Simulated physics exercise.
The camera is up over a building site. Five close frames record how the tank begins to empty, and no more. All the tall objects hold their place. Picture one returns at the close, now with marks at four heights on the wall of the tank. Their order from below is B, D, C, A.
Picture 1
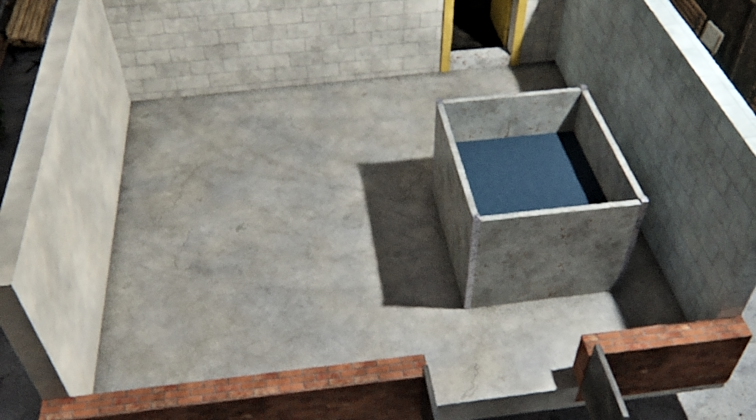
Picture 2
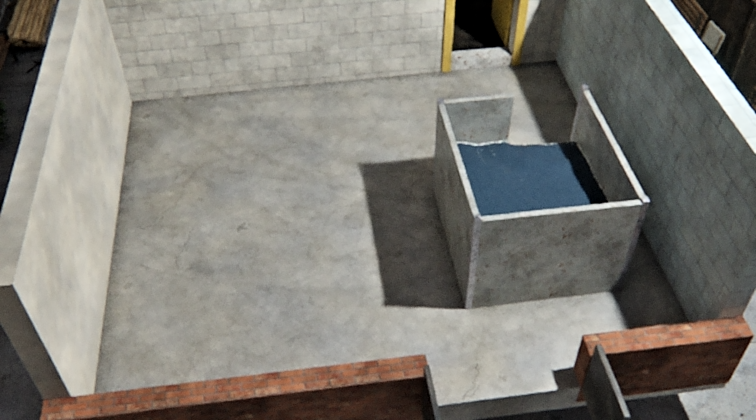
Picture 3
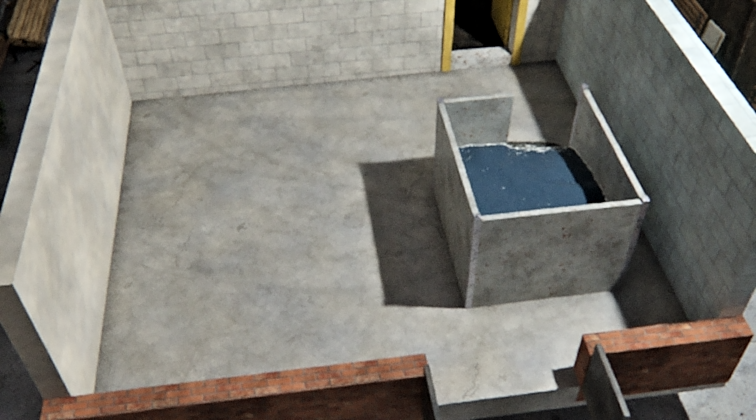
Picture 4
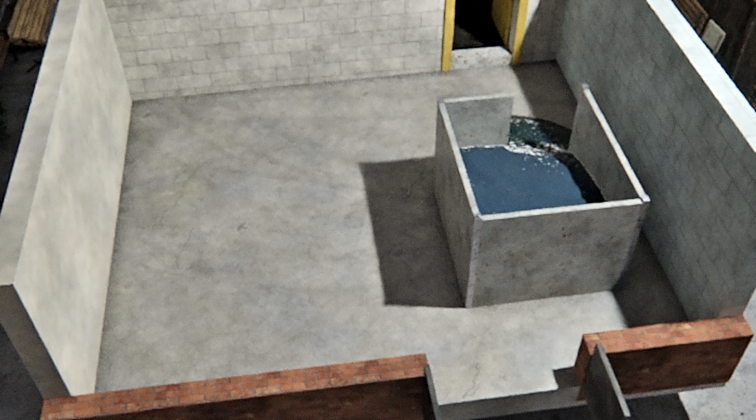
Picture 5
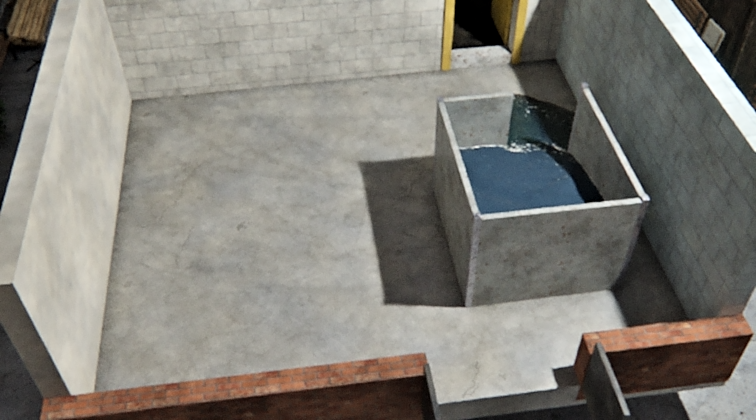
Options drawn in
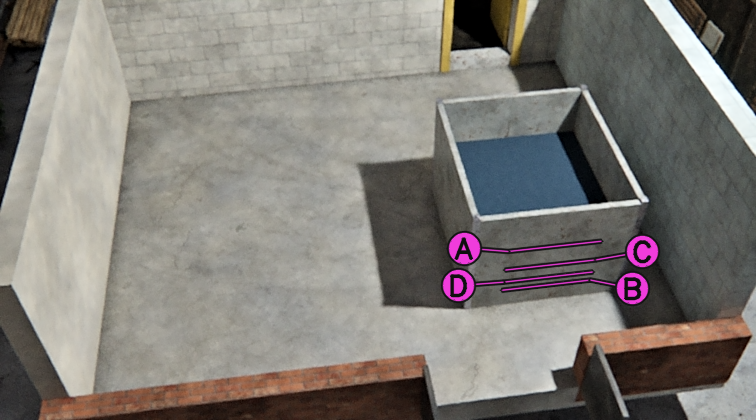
In this clip, a square concrete tank of still blue water stands in a walled yard; its far side disappears, and the water turns choppy and pours out through the back toward the yellow doorway.
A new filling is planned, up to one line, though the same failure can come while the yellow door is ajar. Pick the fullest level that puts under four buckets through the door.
Take D.
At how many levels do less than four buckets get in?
Two of them.
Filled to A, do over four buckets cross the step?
Yes, that goes wrong.
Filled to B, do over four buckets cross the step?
No.
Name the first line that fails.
Here it is line C.
On the marked copy, A at (555, 246); B at (546, 285); C at (550, 264); D at (548, 277); from the bottom up B, D, C, A.
Choosing A, dozens of bucketfuls pour in.
Choosing B, nothing gets over.
Choosing C, about 10 bucketfuls get in.
Choosing D, a bucket or two gets in.
